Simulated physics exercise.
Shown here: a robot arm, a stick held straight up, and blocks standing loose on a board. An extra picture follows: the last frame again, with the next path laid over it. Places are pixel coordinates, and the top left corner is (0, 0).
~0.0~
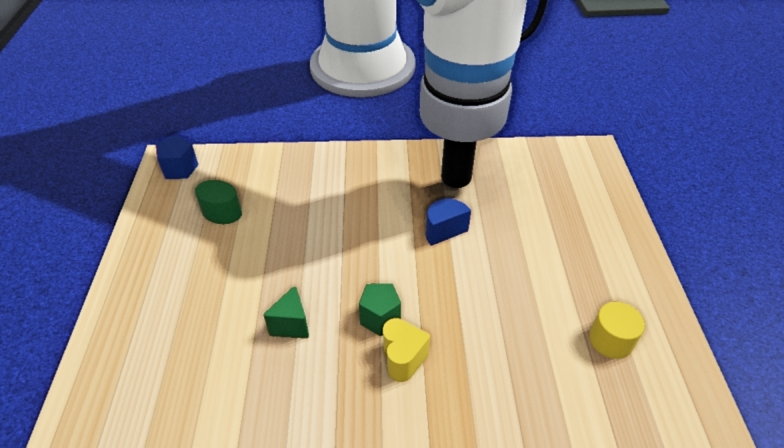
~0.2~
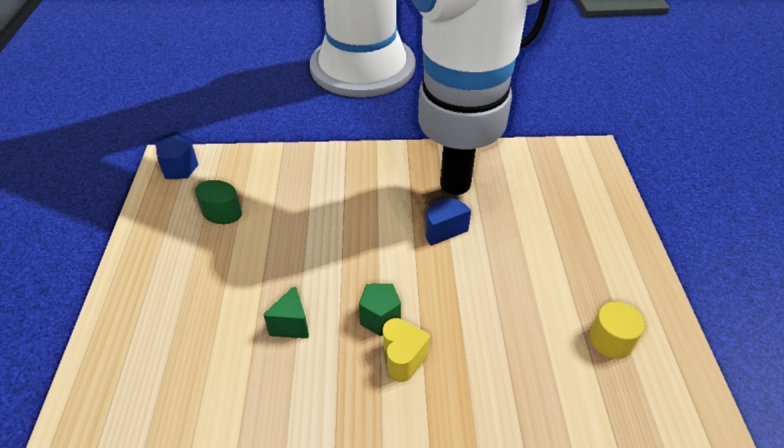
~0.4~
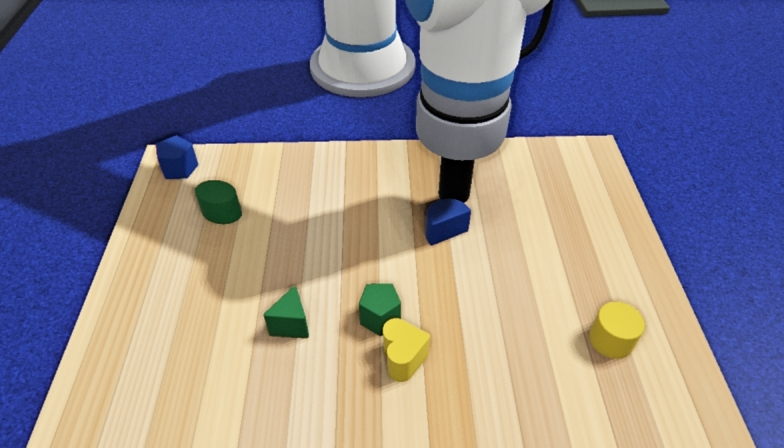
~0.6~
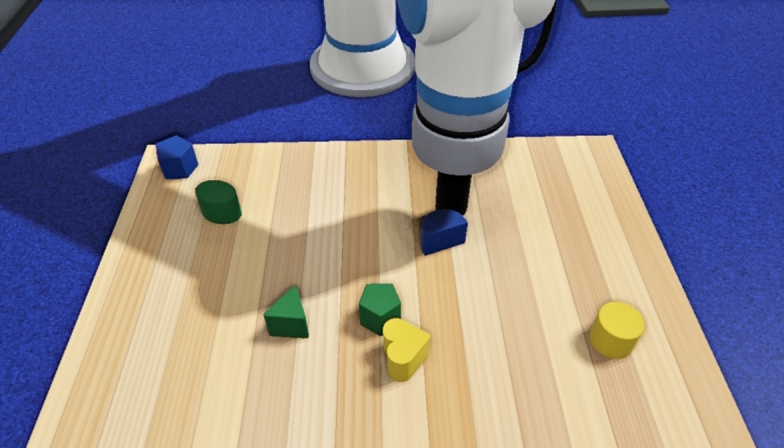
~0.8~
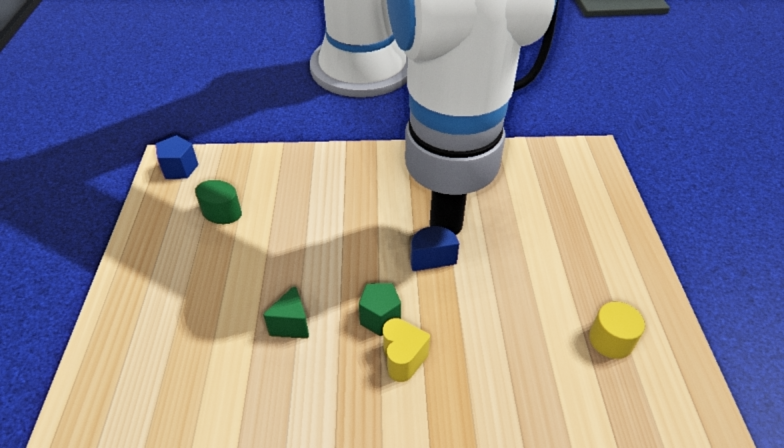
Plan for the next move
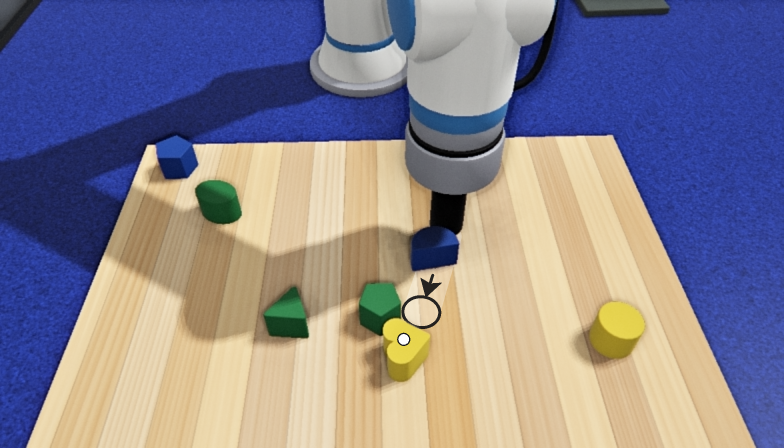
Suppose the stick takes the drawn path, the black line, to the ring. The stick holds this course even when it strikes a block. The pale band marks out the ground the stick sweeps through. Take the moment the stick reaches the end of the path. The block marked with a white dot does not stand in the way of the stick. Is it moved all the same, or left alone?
It gets no push and keeps its place.
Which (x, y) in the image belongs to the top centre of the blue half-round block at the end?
Top centre: (386, 300).
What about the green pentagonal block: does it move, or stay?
Moved off its spot.
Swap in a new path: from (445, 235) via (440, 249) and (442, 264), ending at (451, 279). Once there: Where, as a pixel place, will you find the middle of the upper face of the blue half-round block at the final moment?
It sits at (419, 267).
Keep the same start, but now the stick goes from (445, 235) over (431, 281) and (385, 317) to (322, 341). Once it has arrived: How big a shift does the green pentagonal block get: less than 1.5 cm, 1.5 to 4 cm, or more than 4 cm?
Shift of over 4 cm.
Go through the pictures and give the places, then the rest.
In the first picture, tip of the stick at (456, 179), middles of tops, green pentagonal block at (380, 297), yellow heart at (404, 339), blue half-round block at (446, 209).
In the second picture, stick at (455, 186), nothing pushed.
In the third picture, stick at (454, 196), nothing pushed.
In the fourth picture, stick at (451, 209), blue half-round block at (442, 220).
In the fifth picture, stick at (446, 227), green pentagonal block at (380, 297), yellow heart at (404, 339), blue half-round block at (434, 237).
The line goes from (445, 235) to (421, 312); the dot is on the yellow heart.
The first path, step by step. One third of the way, stick at (439, 250); blue half-round block at (420, 260), turned 20° clockwise.
Two thirds of the way, stick at (430, 277); green pentagonal block at (376, 300); blue half-round block at (401, 281), turned 60° clockwise.
At the end, stick at (422, 303); green pentagonal block at (355, 310); yellow heart unmoved; blue half-round block at (386, 300), turned 90° clockwise.
